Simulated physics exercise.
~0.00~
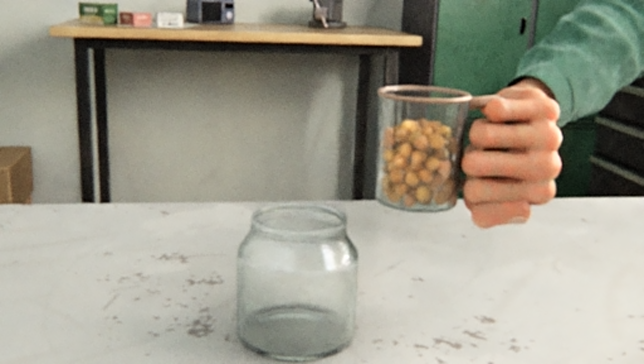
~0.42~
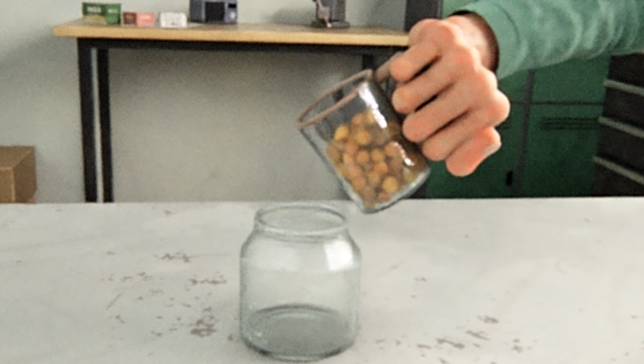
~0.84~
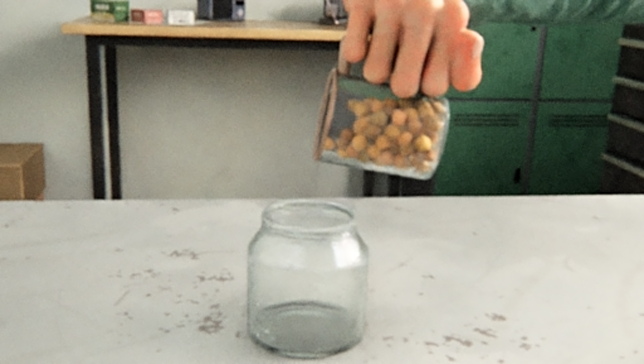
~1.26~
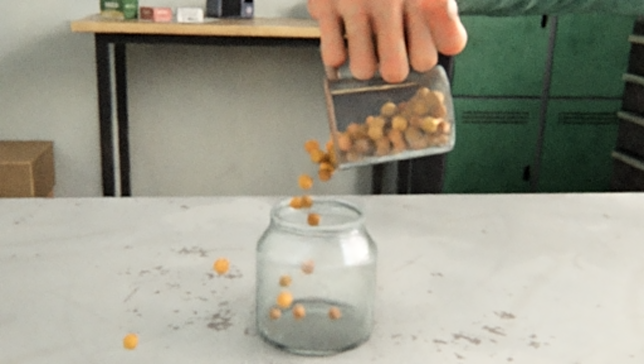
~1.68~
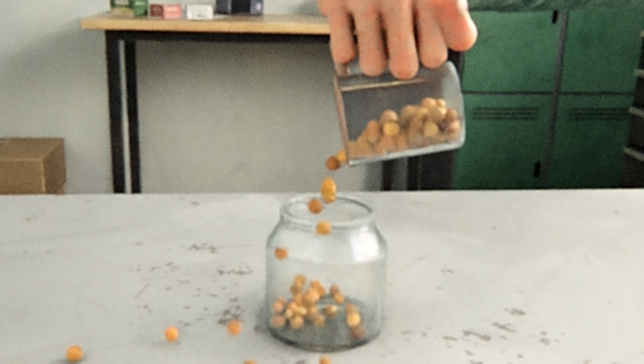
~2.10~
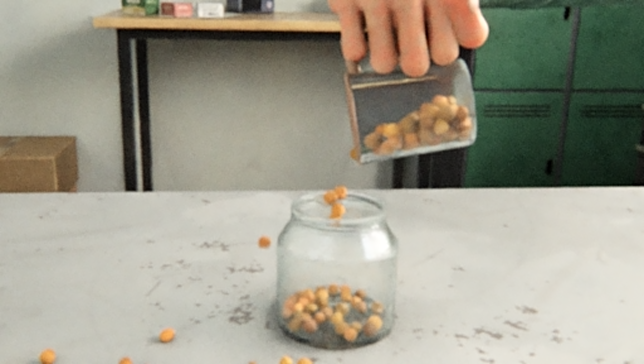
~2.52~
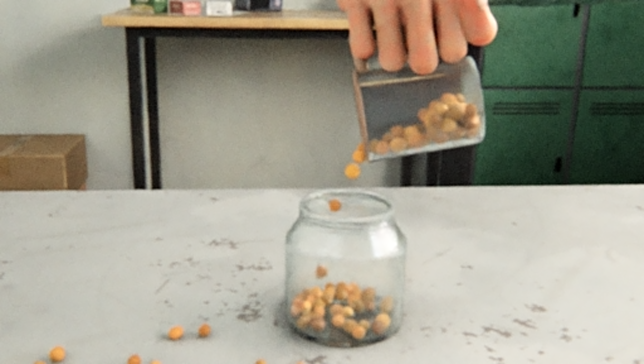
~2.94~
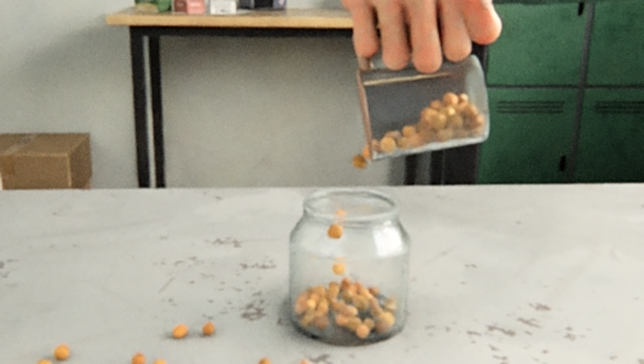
On a pale, scuffed tabletop in a workshop-like room, a hand tipped a glass cup of roasted chickpeas over an open jar, pouring many inside while several scattered on the table, and at the end some still remained in the tilted cup.
